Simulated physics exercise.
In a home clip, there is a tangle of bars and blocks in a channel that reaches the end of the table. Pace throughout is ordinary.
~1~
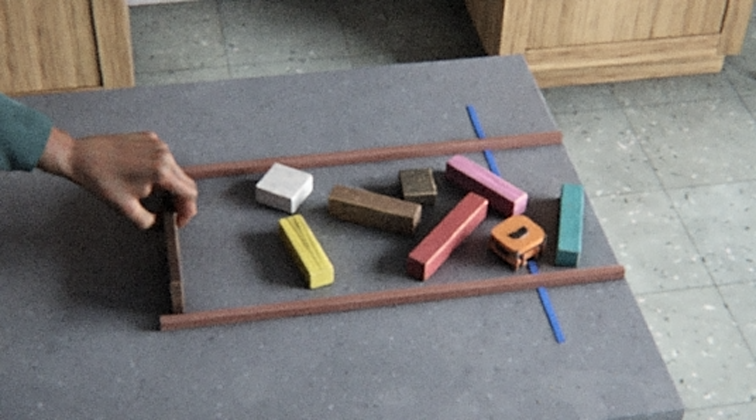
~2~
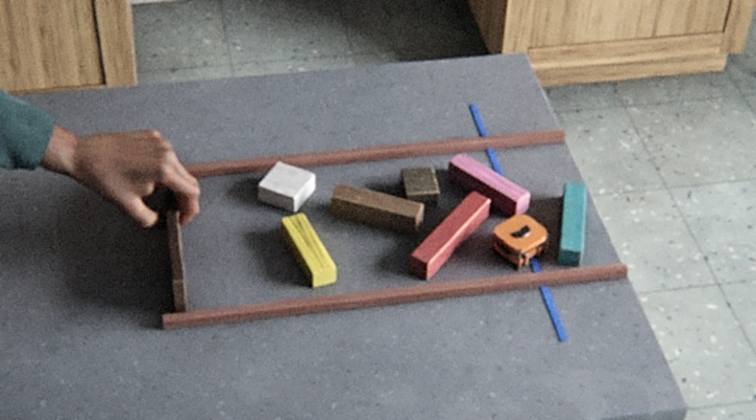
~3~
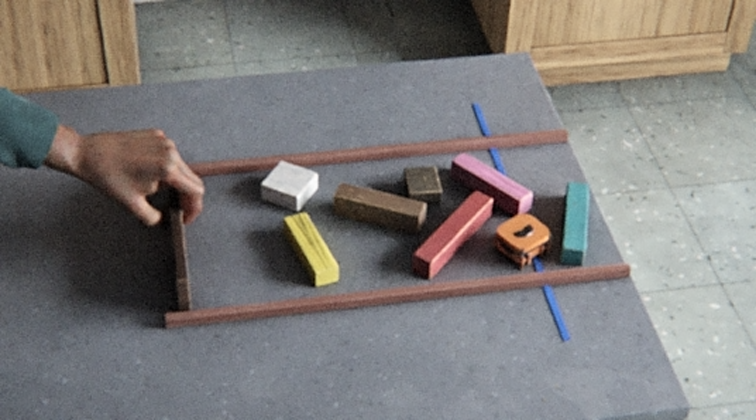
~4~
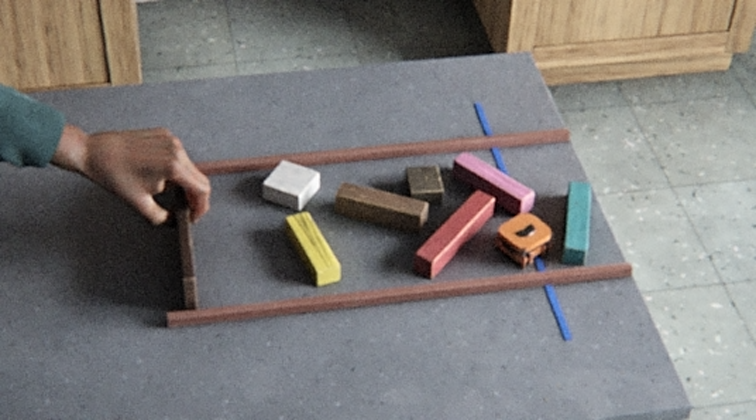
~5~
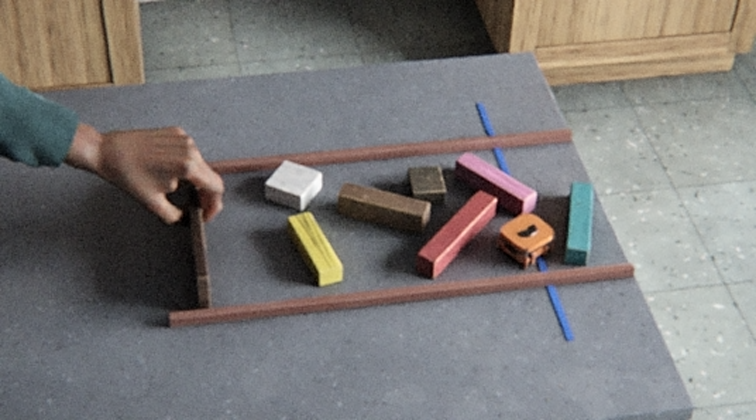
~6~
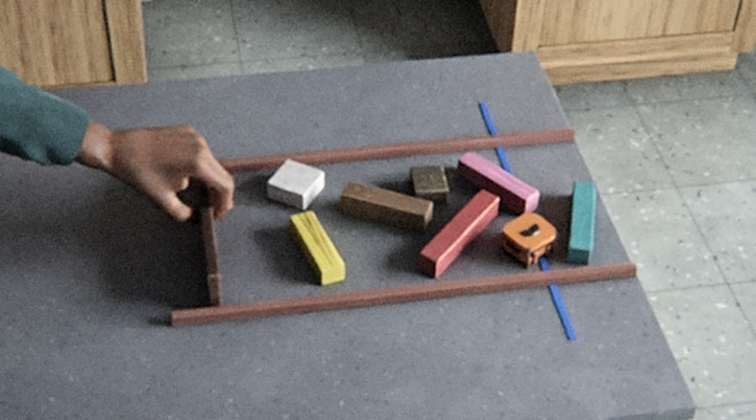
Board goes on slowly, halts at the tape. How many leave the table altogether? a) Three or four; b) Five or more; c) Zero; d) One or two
d.
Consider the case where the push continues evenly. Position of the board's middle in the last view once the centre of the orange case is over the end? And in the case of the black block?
Middle: Roughly (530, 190); roughly (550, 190).
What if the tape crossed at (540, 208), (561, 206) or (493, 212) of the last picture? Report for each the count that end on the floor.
3, 5, 1.
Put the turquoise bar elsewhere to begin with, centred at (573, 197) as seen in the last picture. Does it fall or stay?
From that start it falls away.
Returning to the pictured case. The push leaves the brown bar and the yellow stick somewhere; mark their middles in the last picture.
For the brown bar it's (552, 189), and for the yellow stick it's (544, 225).
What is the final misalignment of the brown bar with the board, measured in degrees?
About 30 degrees.
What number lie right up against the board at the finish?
Count: 3.
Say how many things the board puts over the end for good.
Result - number fallen: 2.
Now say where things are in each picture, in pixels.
The first picture shows turquoise bar (570, 224); orange case (517, 242); pink stick (485, 186); board (171, 229); tape (511, 212).
The second picture shows orange case (519, 242); black block (420, 187).
The third picture shows pink stick (491, 184); white block (289, 186).
The fourth picture shows turquoise bar (577, 222); brown bar (381, 208).
The fifth picture shows orange case (526, 241); red bar (457, 234).
The sixth picture shows turquoise bar (582, 222); orange case (528, 240); pink stick (497, 183); board (207, 222); tape (523, 209).
Early on, none off yet; turquoise bar at rest near (582, 222); orange case at rest near (528, 240); pink stick at rest near (497, 183).
A while later, none off yet; turquoise bar at rest near (582, 222); orange case at rest near (528, 240); pink stick at rest near (498, 183).
Further along, none off yet; turquoise bar travelled a little near (607, 222); orange case travelled about its own width near (574, 246); pink stick travelled about its own width near (558, 170).
Finally, the number that fall off is one or two; lost, pink stick and turquoise bar.
